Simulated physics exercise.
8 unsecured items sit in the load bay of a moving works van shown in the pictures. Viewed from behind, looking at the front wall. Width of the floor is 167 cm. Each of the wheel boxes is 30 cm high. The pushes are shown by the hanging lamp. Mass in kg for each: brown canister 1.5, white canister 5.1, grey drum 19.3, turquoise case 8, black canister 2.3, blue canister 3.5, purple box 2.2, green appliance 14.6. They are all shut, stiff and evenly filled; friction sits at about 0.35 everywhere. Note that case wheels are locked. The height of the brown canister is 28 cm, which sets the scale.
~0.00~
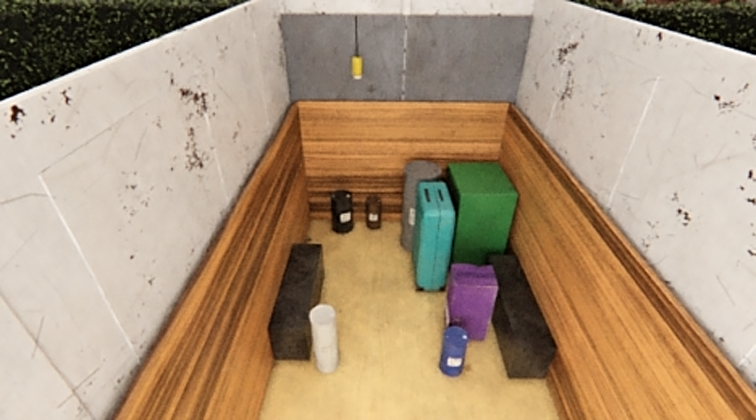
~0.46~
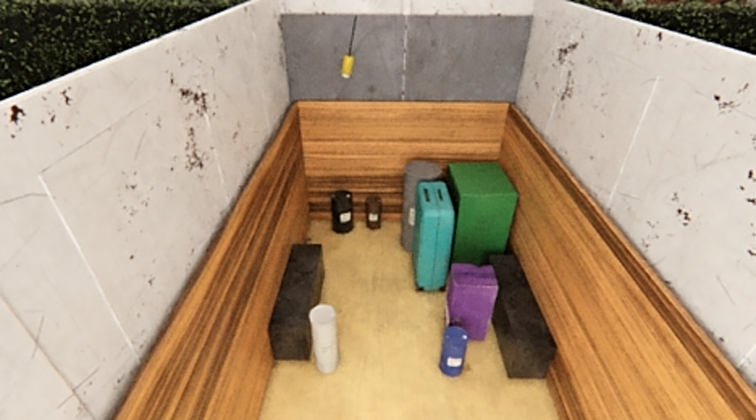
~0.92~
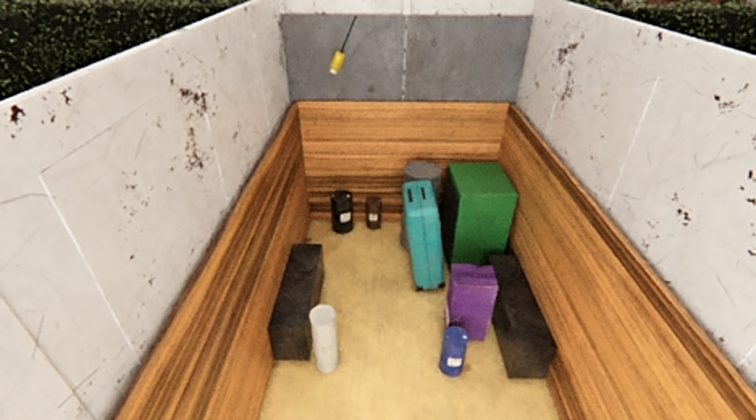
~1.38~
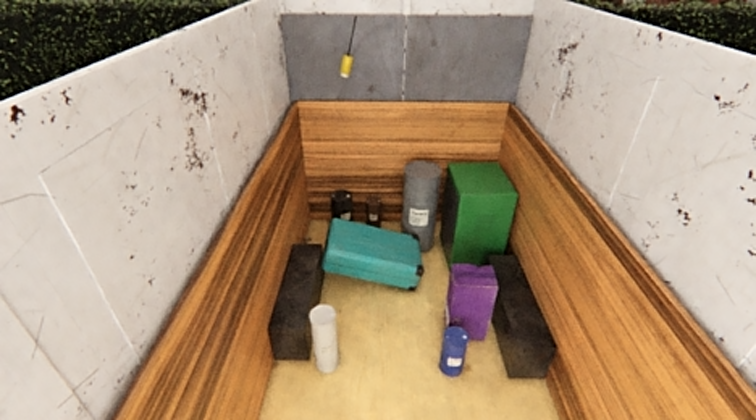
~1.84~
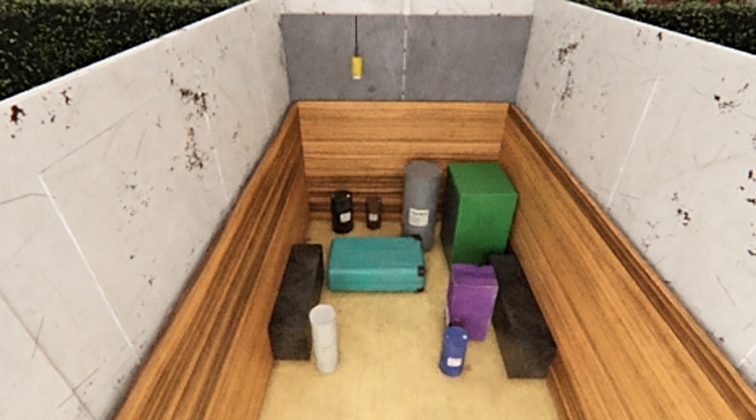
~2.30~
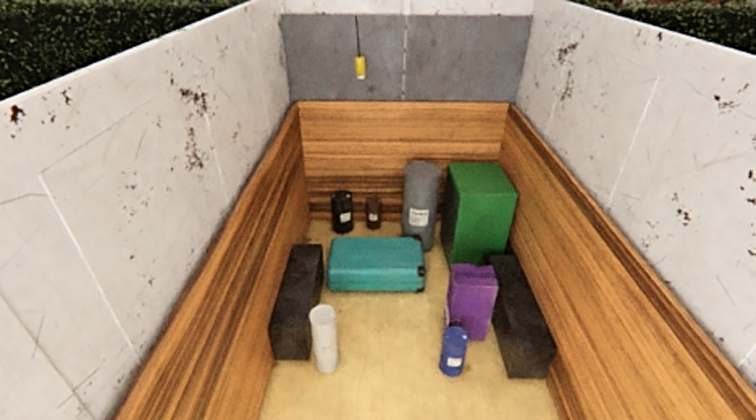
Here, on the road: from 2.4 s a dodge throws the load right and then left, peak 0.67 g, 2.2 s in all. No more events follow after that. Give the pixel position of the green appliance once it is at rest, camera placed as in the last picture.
(442, 216).
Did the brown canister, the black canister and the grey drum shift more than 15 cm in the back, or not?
Brown canister: Remains in place; black canister: Remains in place; grey drum: Is displaced.
Around 3.20 s, force 0.37 g right; green appliance shifted 5 cm near (480, 217); turquoise case on its side; white canister at 44° to upright.
Around 4.20 s, force 0.49 g left; green appliance shifted 7 cm near (465, 217); white canister on its side; turquoise case on its side.
Around 4.50 s, force 0.12 g left; green appliance shifted 26 cm near (442, 216); turquoise case on its side; white canister on its side.
Finally (7.4 s), on their side or leaning hard in the back, white canister, grey drum and turquoise case; not toppled but over 15 cm from the start, blue canister, purple box and green appliance; the other 2 still in place (within 15 cm). In the last view, green appliance near (441, 216).
